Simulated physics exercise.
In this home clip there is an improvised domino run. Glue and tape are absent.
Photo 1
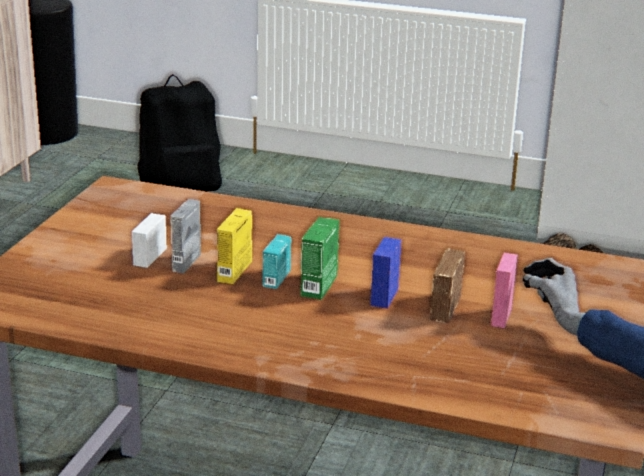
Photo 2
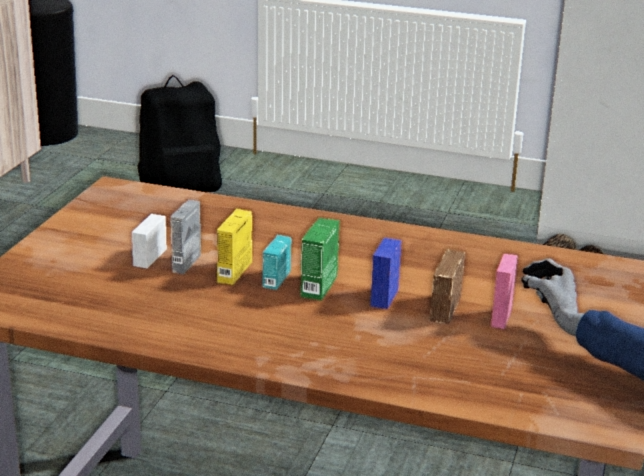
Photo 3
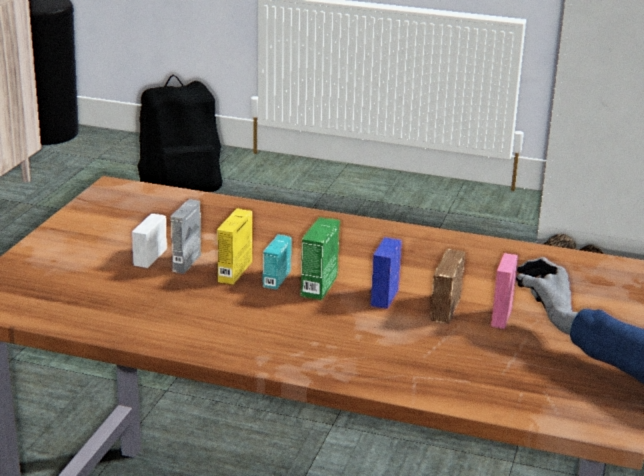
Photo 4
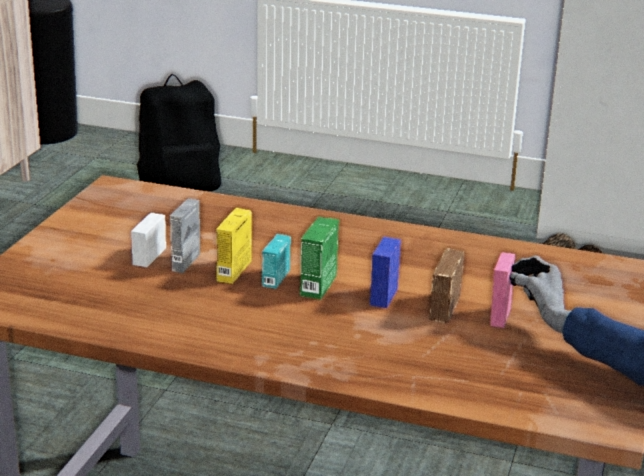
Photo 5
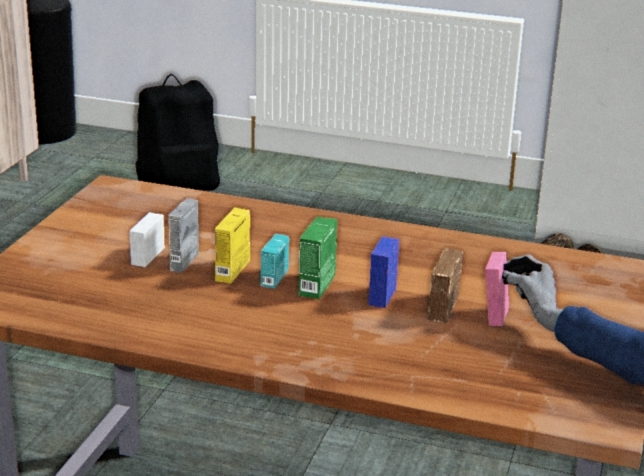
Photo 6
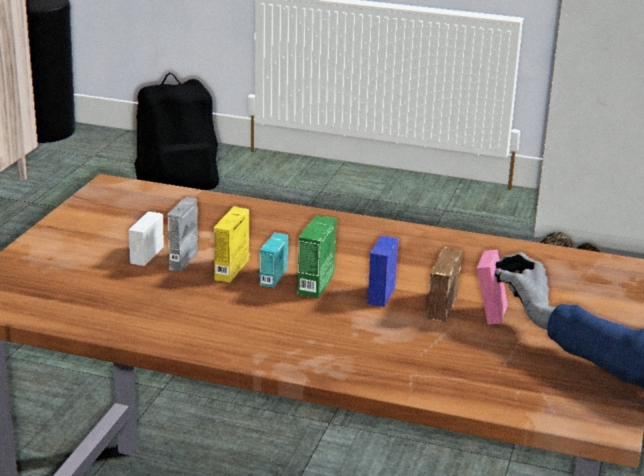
A gloved hand at the right end of a row of colourful upright boxes on a wooden table moved left and pushed the pink one, tilting it toward the brown one while the others stood still.
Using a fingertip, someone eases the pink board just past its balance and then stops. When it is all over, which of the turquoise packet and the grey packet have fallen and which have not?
At the end, the turquoise packet stays vertical. The grey packet stays vertical.
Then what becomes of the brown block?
At the finish the brown block has fallen.
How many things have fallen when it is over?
2 altogether.
Then, 0.20 s on from there, pink board 43° over; brown block turned 4° from how it was put.
Then, 0.50 s on from there, pink board 67° over; brown block turned 47° from how it was put.
Then, 0.60 s on from there, pink board 72° over; brown block on its side; blue board turned 5° from how it was put.
Then, 1.00 s on from there, pink board 90° over; brown block on its side; blue board turned 5° from how it was put.
In the end, toppled on the table, brown block; the other 5 unmoved. At the end, from the last picture's camera, turquoise packet near (274, 260), grey packet near (183, 234).
